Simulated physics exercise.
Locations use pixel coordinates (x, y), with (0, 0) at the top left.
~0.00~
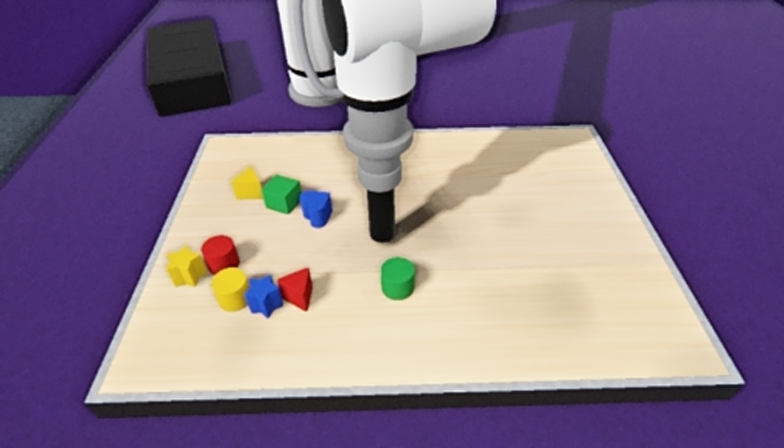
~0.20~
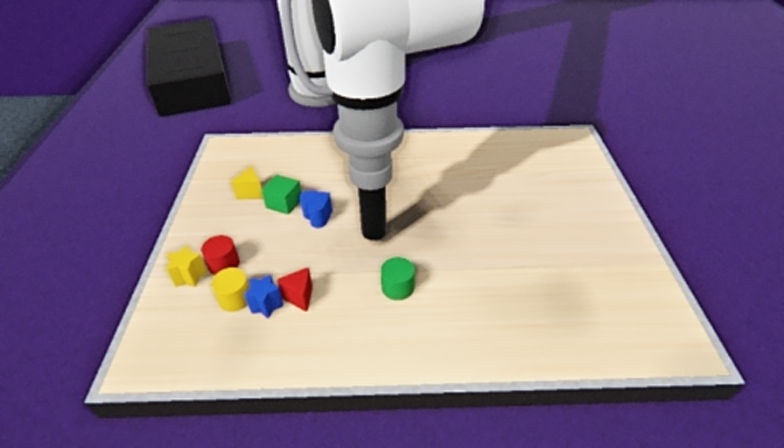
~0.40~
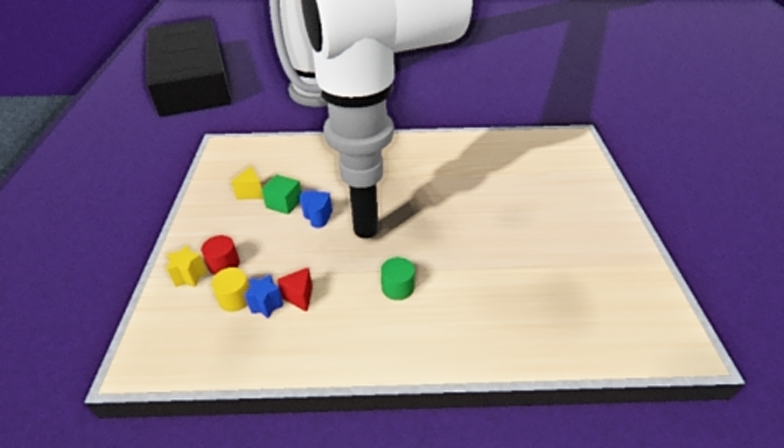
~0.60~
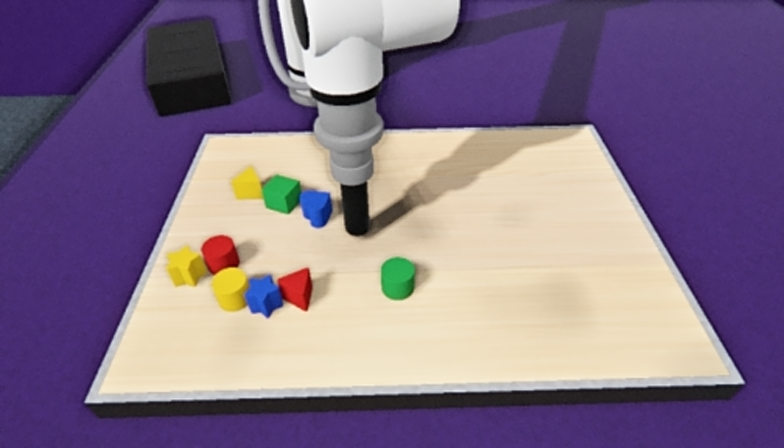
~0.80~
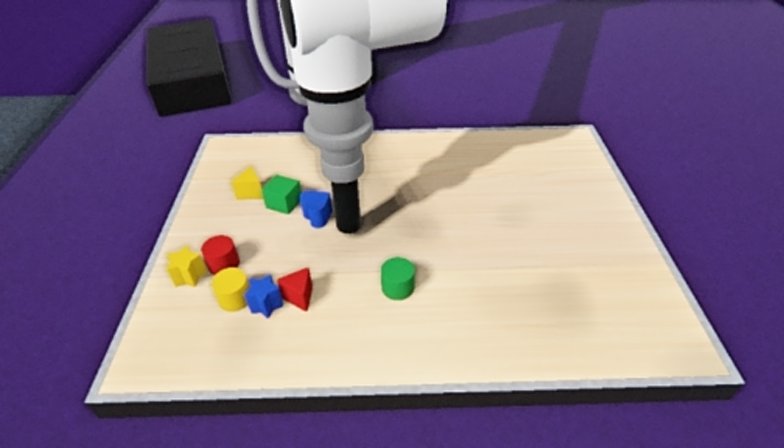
On a wooden board, a robot arm's black rod moves left toward a blue block.
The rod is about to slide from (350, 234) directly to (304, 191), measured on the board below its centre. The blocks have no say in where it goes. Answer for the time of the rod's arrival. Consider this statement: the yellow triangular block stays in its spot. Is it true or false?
My answer: False.
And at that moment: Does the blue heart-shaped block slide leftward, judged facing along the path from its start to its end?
It seems so.
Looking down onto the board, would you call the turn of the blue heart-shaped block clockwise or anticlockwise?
I'd predict that, seen from above, the blue heart-shaped block rotates counter-clockwise.
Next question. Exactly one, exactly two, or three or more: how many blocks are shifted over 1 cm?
The count is three or more.
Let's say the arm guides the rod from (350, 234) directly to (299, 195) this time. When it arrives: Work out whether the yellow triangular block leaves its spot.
The push reaches it.
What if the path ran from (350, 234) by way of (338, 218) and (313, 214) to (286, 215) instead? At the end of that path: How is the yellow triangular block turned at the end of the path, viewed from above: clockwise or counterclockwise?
Viewed from the top, it goes anticlockwise.
The first path, step by step. One third of the way, rod (333, 211); blue heart-shaped block (308, 195).
Two thirds of the way, rod (317, 197); yellow triangular block (238, 173); green square (262, 180); blue heart-shaped block (291, 185), turned 25° anticlockwise.
At the end, rod (303, 184); yellow triangular block (231, 171), turned 35° clockwise; green square (249, 180); blue heart-shaped block (279, 181), turned 45° anticlockwise.
